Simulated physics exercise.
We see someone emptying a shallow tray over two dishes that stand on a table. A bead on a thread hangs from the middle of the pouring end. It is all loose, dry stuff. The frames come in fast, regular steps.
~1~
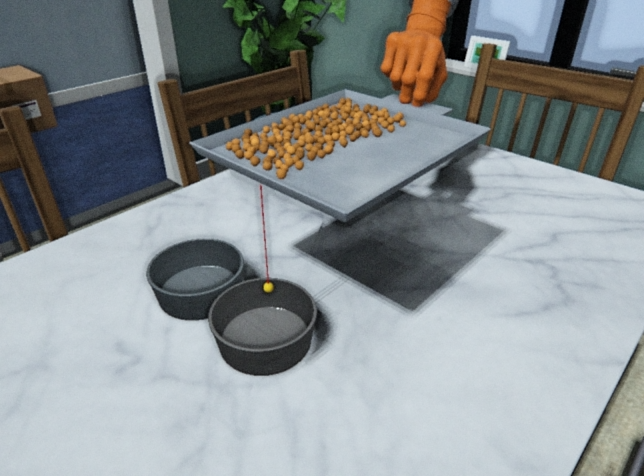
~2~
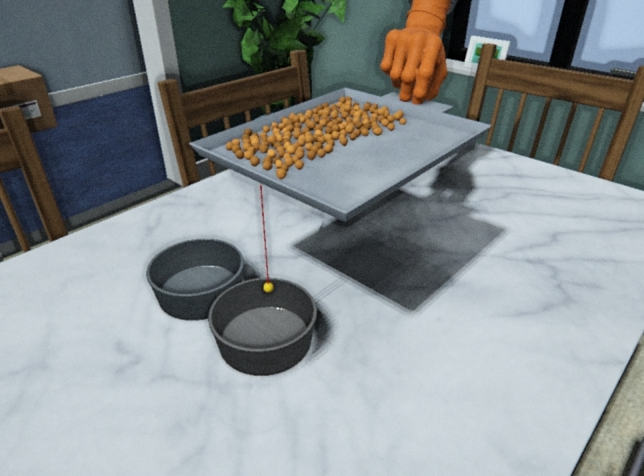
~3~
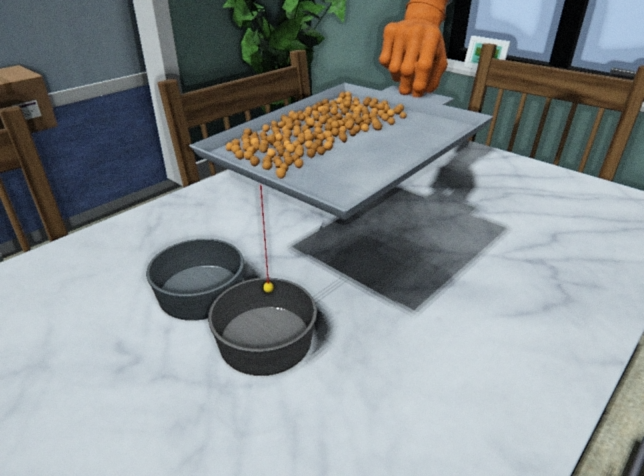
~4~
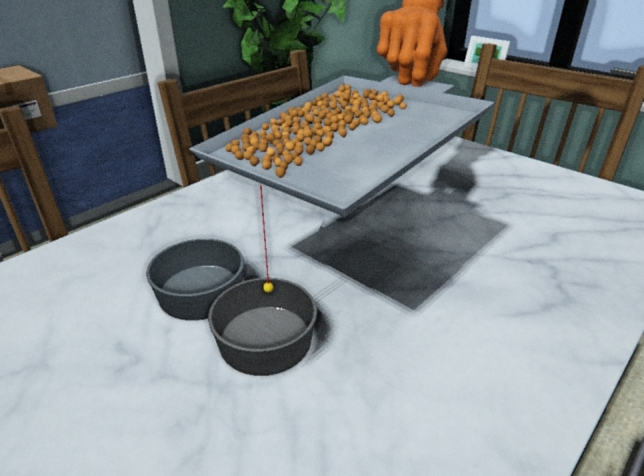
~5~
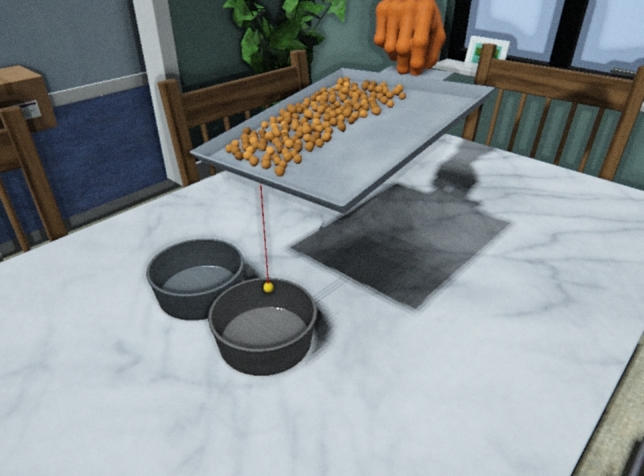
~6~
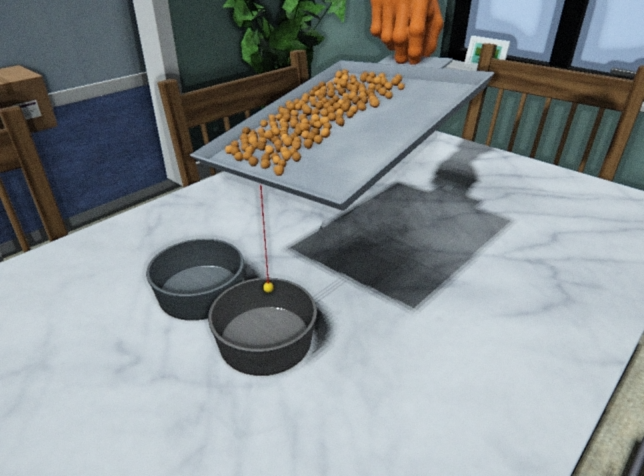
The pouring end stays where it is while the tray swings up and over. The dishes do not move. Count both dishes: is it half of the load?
The two hold more than half of the load.
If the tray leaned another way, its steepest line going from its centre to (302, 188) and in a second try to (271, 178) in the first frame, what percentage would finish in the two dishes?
In turn 50 and 80 in a hundred.
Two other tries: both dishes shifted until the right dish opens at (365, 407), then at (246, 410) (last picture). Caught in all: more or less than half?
In turn: Less than half; not half.
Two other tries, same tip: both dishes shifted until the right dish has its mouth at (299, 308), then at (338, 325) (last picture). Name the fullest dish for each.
At the first place the left dish, at the second the dish on the left.
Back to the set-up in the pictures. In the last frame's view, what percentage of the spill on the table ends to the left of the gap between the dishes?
Close to 90 per cent.
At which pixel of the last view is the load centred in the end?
Close to (199, 289).
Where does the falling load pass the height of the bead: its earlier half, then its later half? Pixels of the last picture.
Around (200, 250) and then (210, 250).
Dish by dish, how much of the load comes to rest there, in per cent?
About: Left dish 90, right dish 0 per cent.
Shortly afterwards, tray tipped steeply; all but a few on the tray; only a few in the air.
Next, tray tipped right over; a little in the right dish; the bulk in the left dish; a little outside both; a little in the air.
Some moments later, tray tipped past a quarter turn; a little in the right dish; the bulk in the left dish; a little outside both; only a few in the air.
In the end, tray tipped past a quarter turn; a little in the right dish; the bulk in the left dish; a little outside both; only a few in the air.
